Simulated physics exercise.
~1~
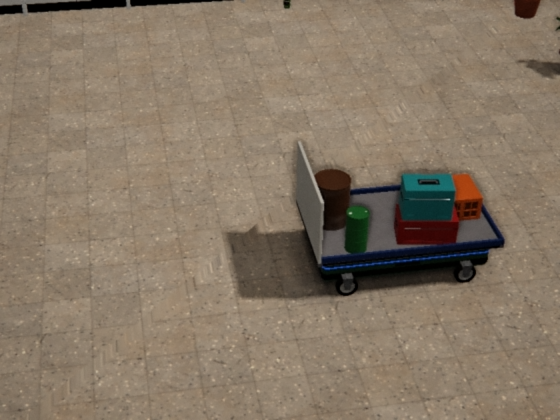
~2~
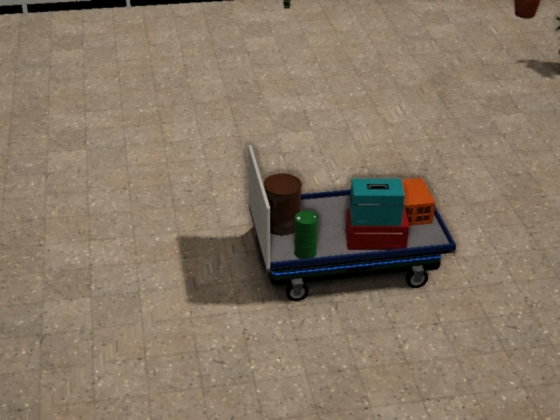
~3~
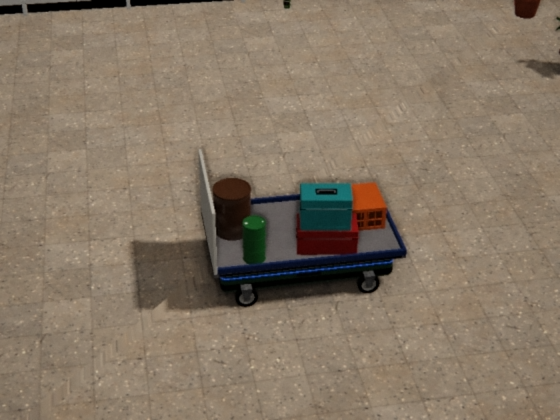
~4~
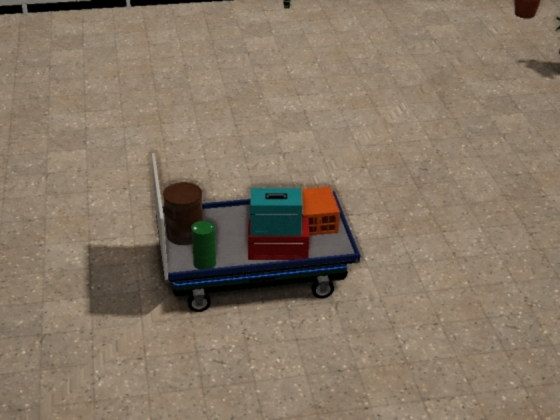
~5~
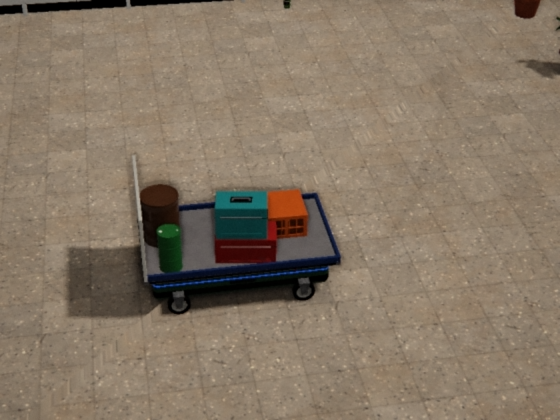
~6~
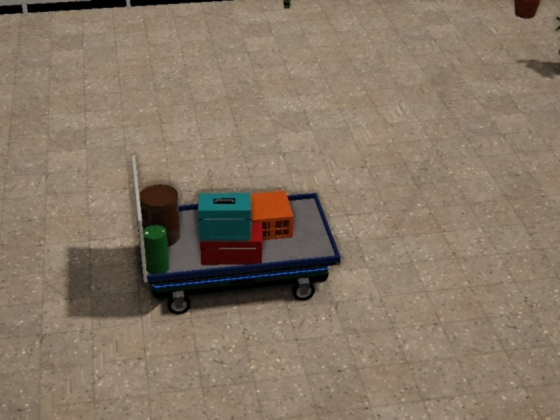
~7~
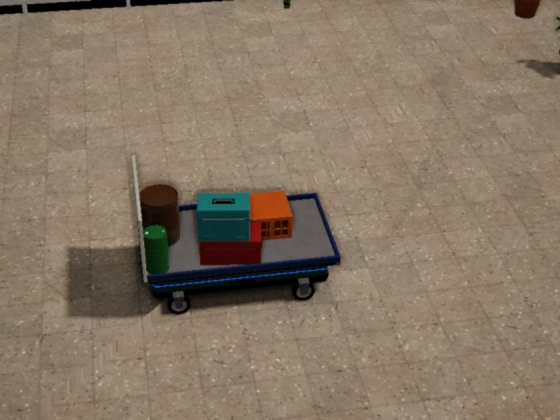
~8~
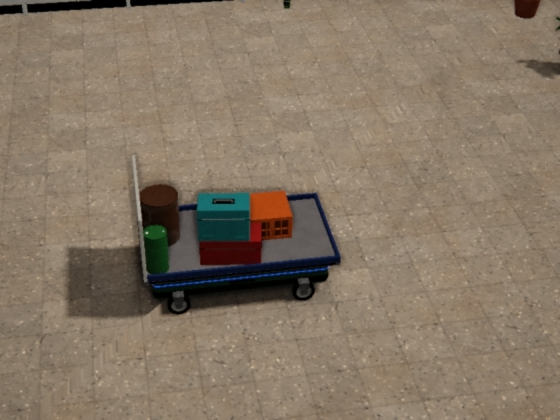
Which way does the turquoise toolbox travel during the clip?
The turquoise toolbox travels to the left, riding along with the cart and sliding slightly farther that way as the cart stops.
